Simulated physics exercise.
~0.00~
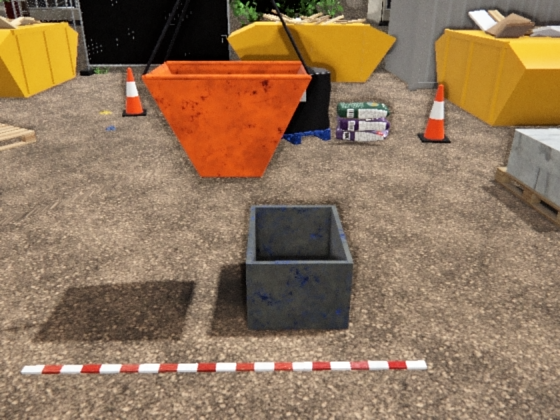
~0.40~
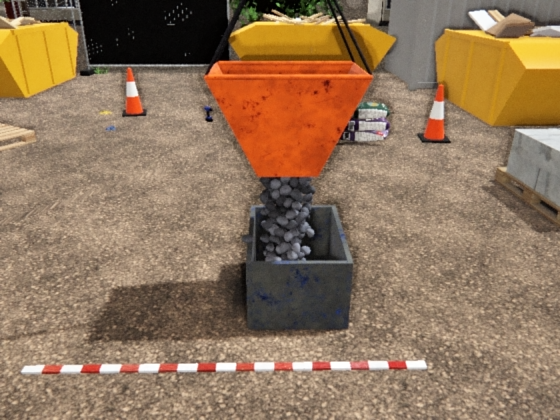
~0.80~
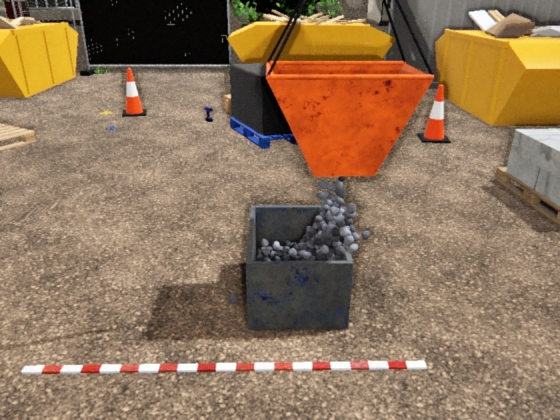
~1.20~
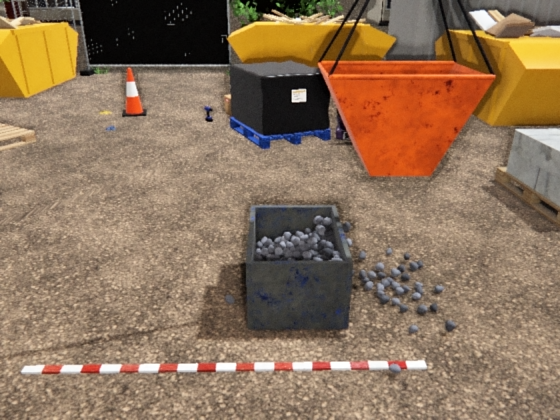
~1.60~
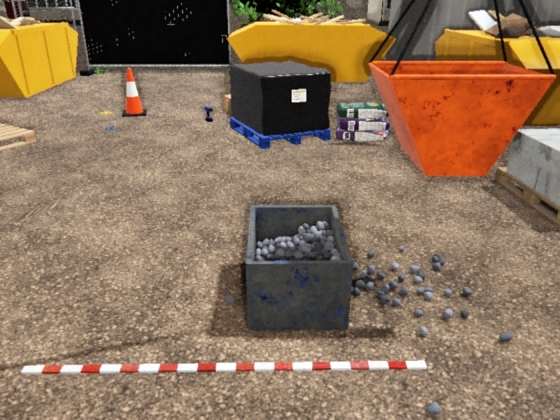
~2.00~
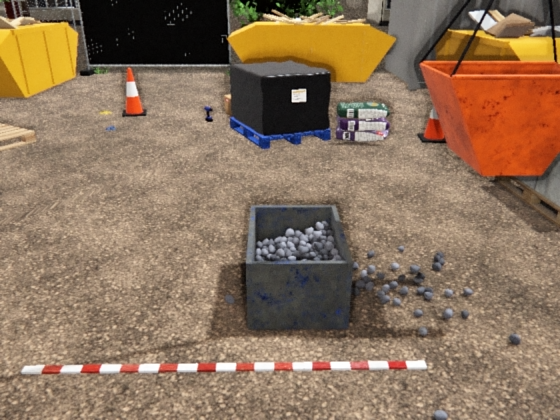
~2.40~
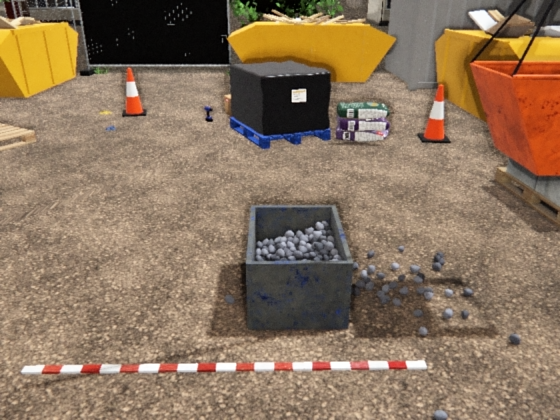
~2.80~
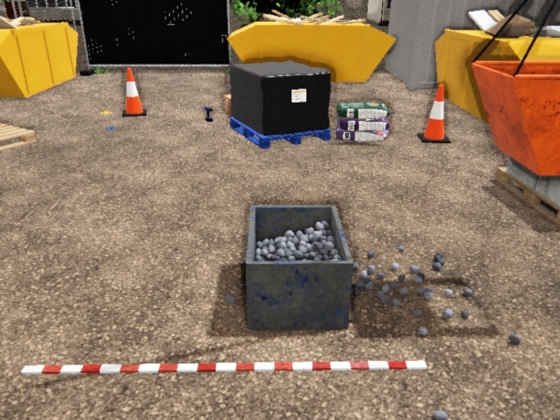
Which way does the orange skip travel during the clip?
It travels to the right, passing over the bin and carrying on towards the right edge of the view.
Orange skip moving right over a dark open bin, dropping grey stones mostly into it, with some left scattered on the right.
